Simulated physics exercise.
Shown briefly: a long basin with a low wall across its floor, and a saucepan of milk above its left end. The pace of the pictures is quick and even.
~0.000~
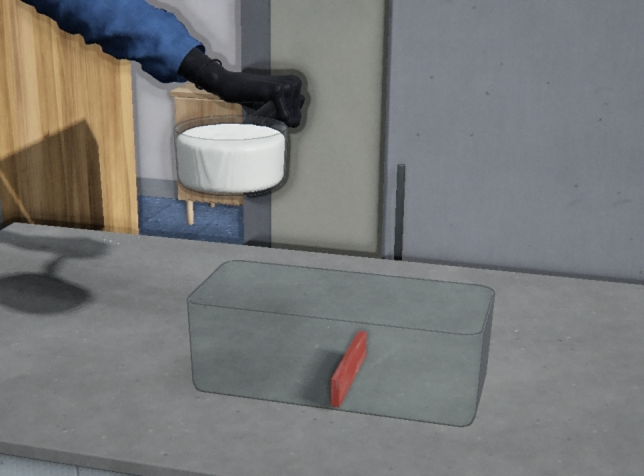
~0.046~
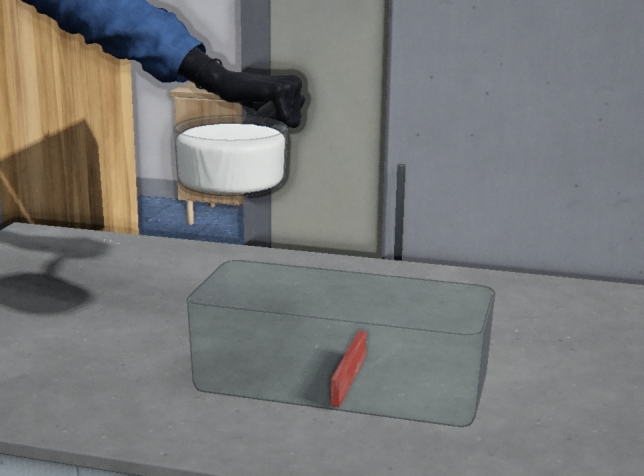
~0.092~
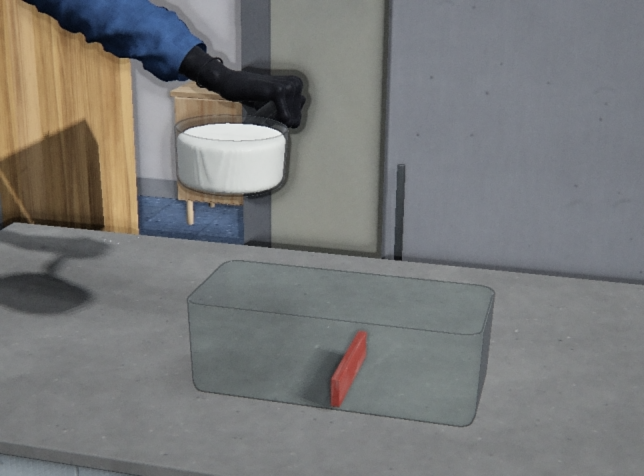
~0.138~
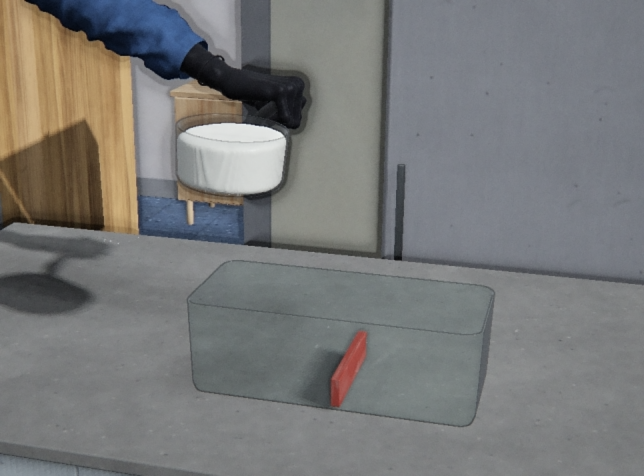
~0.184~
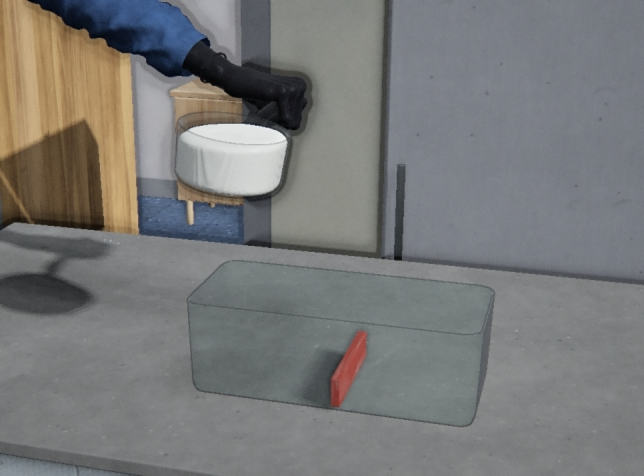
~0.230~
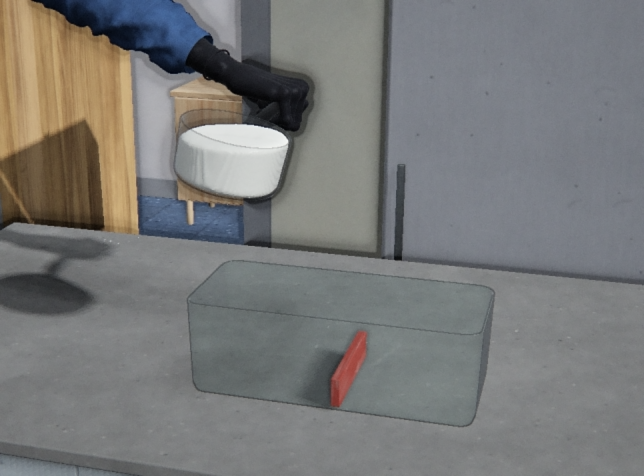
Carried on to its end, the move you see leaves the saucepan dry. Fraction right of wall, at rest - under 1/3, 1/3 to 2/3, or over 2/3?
Well, the amount right of the wall reaches a third without passing two thirds.
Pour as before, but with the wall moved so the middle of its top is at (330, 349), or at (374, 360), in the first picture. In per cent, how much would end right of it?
Roughly 65 per cent, and 5 per cent.
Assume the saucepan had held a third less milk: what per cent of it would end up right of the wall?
Some 10 parts in a hundred, give or take.
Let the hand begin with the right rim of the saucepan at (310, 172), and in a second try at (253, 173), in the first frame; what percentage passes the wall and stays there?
The first start yields 60 per cent, the second 10 per cent.
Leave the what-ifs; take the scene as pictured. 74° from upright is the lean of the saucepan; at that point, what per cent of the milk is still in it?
Remaining share, estimated: 45 %.
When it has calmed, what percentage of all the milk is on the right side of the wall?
Around 40 %.
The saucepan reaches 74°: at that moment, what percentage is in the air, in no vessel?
Roughly 40 %.
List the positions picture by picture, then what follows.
The first picture shows tilt 0°; pouring edge (284, 133); surface from (182, 132) to (283, 139); the long basin's rim runs from (206, 281) to (489, 312); the wall's top is at (350, 355).
The second picture shows tilt 1°; pouring edge (284, 133); surface from (183, 131) to (283, 139).
The third picture shows tilt 2°; pouring edge (285, 135); surface from (183, 131) to (284, 140).
The fourth picture shows tilt 5°; pouring edge (286, 137); surface from (184, 131) to (285, 140).
The fifth picture shows tilt 8°; pouring edge (287, 141); surface from (184, 131) to (286, 141).
The sixth picture shows tilt 13°; pouring edge (288, 146); surface from (185, 132) to (288, 142).
A moment on, the saucepan is tipped part way and 45 per cent is still to pour, 8 is left of the wall and 7 right of it.
Next, the saucepan is tipped right over and 5 per cent is still to pour, 47 is left of the wall and 39 right of it.
Then the saucepan is tipped right over and 0 per cent is still to pour, 58 is left of the wall and 40 right of it.
Later the saucepan is tipped right over and 0 per cent is still to pour, 58 is left of the wall and 41 right of it.
In the end 58 per cent lies left of the wall, 40 right of it and 1 outside.
